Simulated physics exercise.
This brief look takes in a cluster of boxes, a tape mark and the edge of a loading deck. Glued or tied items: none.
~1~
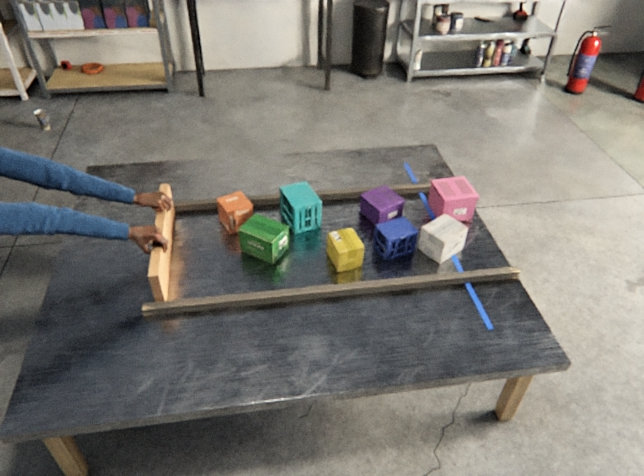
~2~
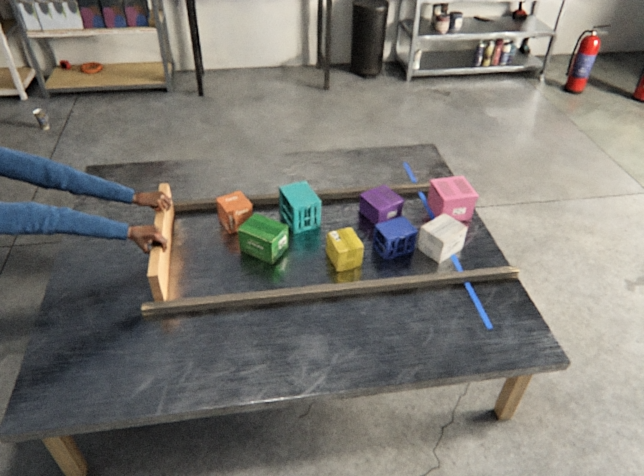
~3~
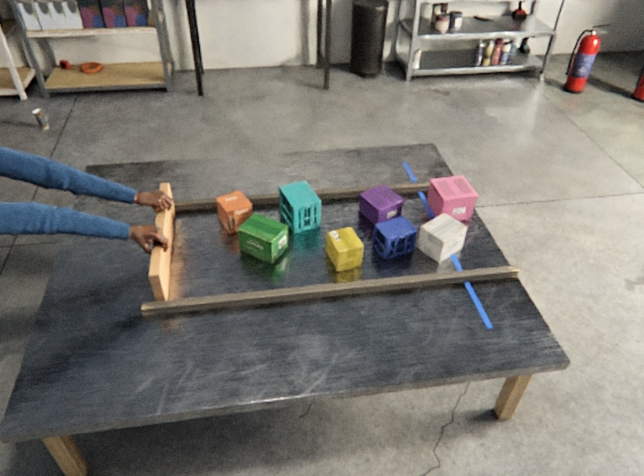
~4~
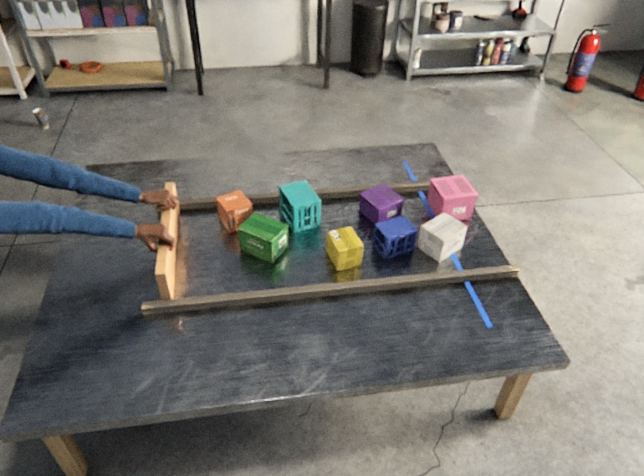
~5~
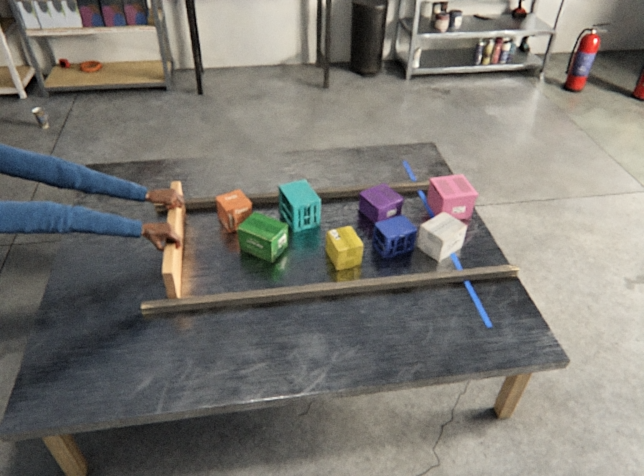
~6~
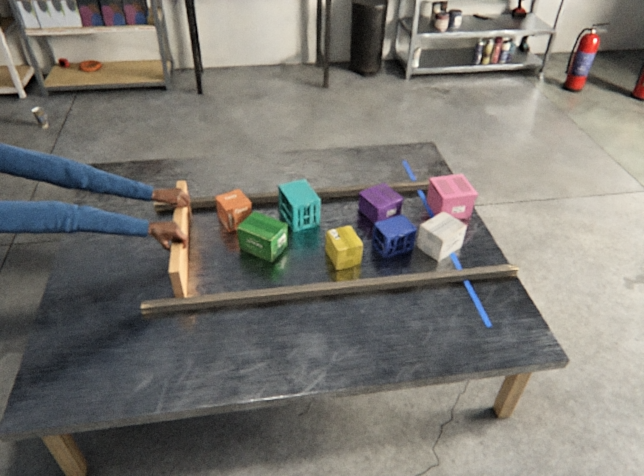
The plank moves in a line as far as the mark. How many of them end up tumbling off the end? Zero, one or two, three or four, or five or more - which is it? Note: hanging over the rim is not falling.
The right band is three or four.
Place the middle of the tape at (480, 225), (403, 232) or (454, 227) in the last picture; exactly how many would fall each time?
Going through each try, you'd get 8, 1 and 5.
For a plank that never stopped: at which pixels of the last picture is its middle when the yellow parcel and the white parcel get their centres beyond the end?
The yellow parcel gives roughly (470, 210), the white parcel roughly (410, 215).
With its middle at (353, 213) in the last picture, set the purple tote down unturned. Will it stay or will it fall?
Started there, the object drops over the edge.
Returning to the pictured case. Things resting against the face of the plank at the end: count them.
It ends up touching 3.
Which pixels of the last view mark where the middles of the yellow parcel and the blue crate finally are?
In the last picture the yellow parcel sits at (475, 248) while the blue crate sits at (496, 234).
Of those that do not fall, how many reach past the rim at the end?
2, I think.
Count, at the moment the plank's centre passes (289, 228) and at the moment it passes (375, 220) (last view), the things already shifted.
The count is 4 at the first point and 8 at the second.
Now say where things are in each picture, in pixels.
The first picture shows pink tote (452, 201); white parcel (443, 238); blue crate (395, 238); plank (163, 240); tape (440, 231).
The second picture shows white parcel (442, 238); green parcel (264, 238).
The third picture shows blue crate (394, 238); plank (163, 240).
The fourth picture shows pink tote (451, 199); purple tote (381, 205).
The fifth picture shows white parcel (441, 237); turquoise crate (299, 205).
The sixth picture shows pink tote (450, 198); white parcel (441, 236); blue crate (394, 236); plank (181, 237); tape (439, 229).
A little later, none off yet; pink tote at rest near (450, 198); white parcel at rest near (441, 236); blue crate at rest near (394, 236).
Next, none off yet; pink tote at rest near (450, 198); white parcel at rest near (441, 236); blue crate shifted a little near (398, 237).
Later still, none off yet; pink tote shifted about its own width near (487, 196); white parcel shifted about its own width near (481, 231); blue crate shifted about its own width near (448, 238).
When it is over, the number that fall off is three or four; down, purple tote, white parcel and pink tote.
